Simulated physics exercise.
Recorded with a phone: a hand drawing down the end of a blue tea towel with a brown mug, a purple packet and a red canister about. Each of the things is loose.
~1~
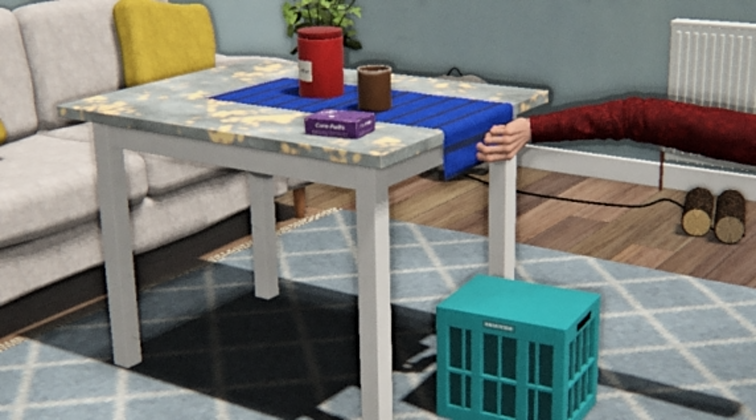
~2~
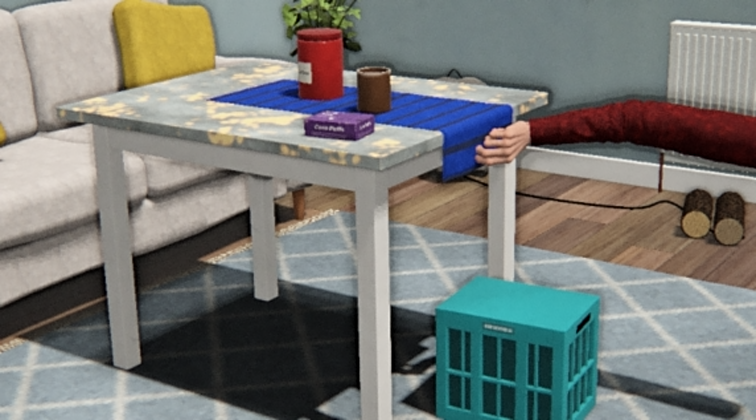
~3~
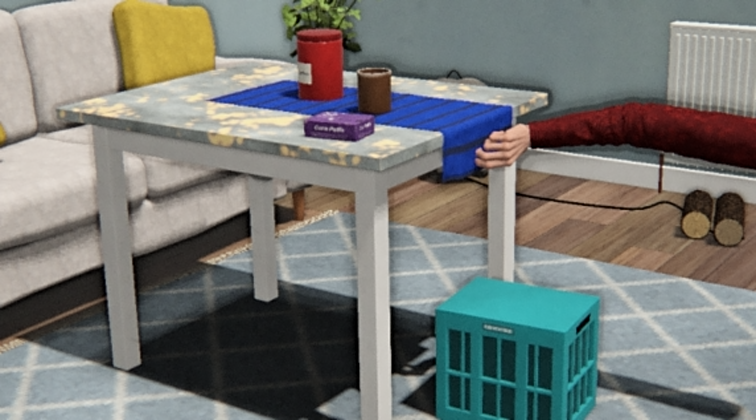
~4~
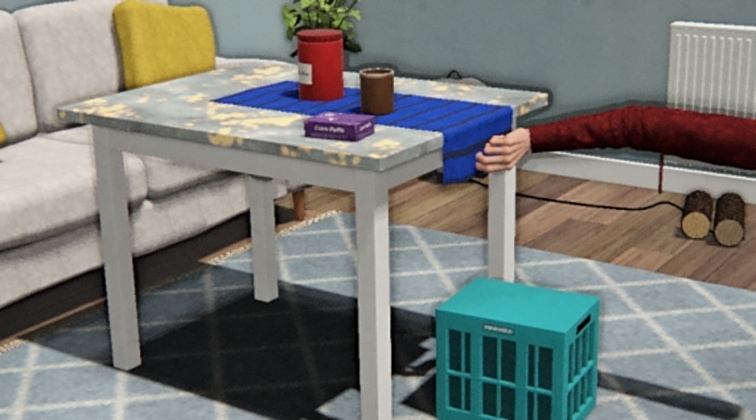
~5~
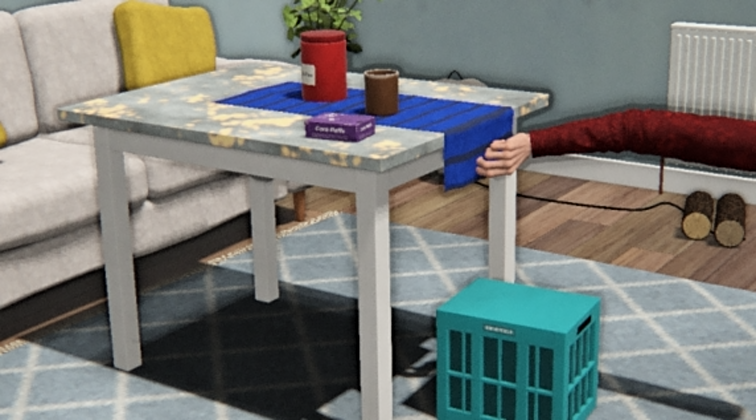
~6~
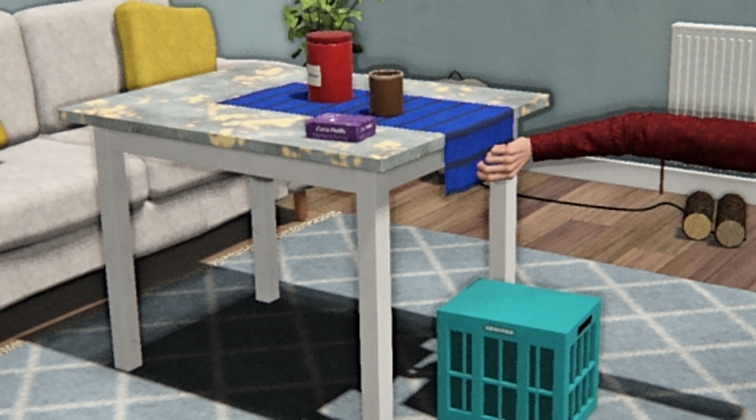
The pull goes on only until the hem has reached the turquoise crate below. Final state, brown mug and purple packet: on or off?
Brown mug - off; purple packet - on.
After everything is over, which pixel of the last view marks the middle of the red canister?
In the last view its middle is at (430, 77).
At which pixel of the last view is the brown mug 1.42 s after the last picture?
About (490, 136).
Then, 0.80 s on from there, hem going down; mug carried along near (437, 100); packet in place.
Then, 1.42 s on from there, hem going down; mug over the edge; packet in place.
In the end, hem on the crate; mug down below near (515, 272); packet in place. The brown mug is carried off the end and the purple packet stays on the table.
